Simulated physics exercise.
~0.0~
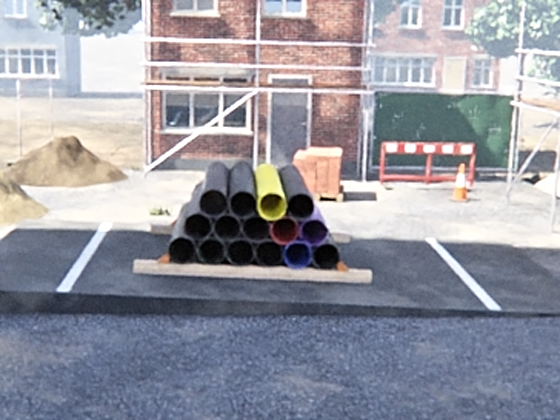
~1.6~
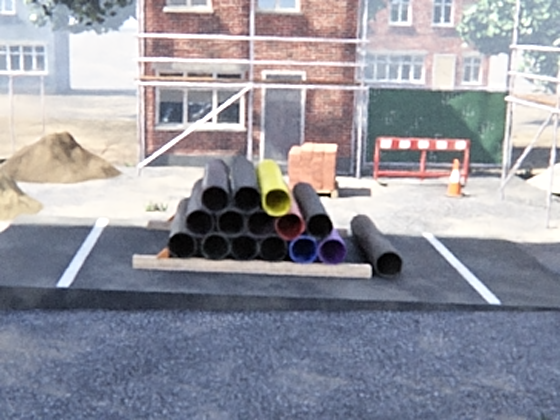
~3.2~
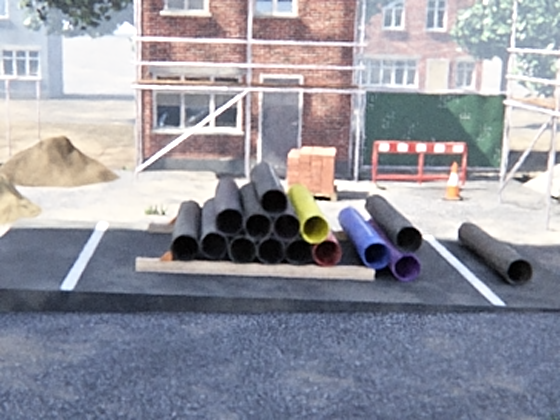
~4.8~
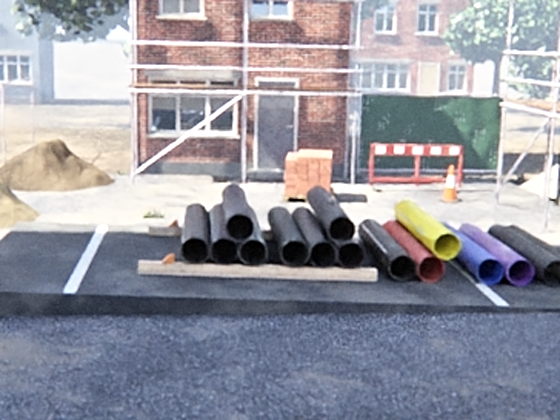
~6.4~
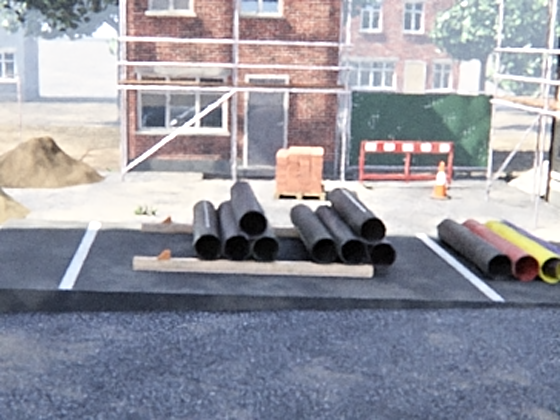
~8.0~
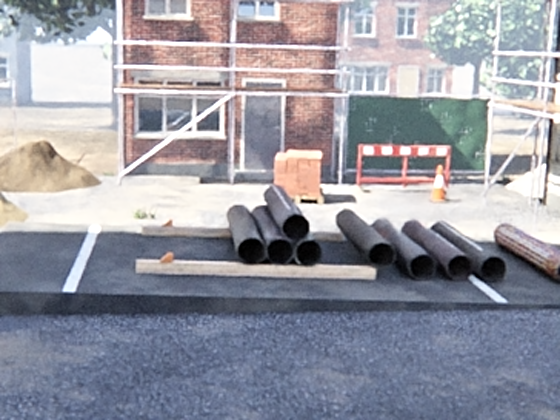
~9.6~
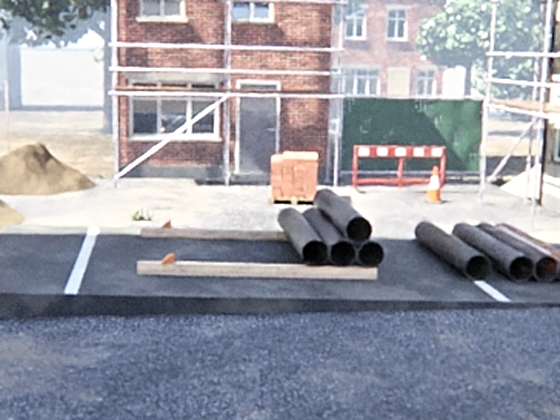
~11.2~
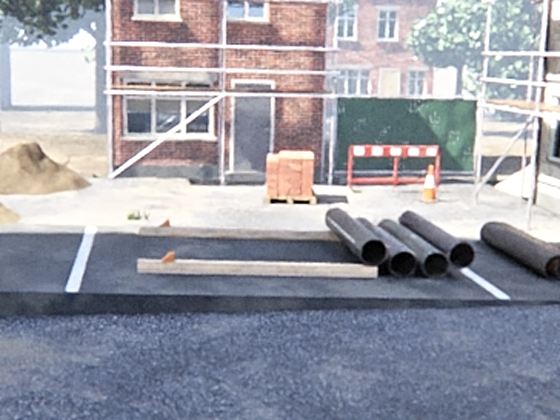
In this clip, a stack of pipes, mostly black with yellow, red, blue and purple ones, collapses rightward beside a brick building, and the coloured pipes roll past the right white line. More black pipes follow, leaving the wooden bearers almost bare, with several pipes near the line.
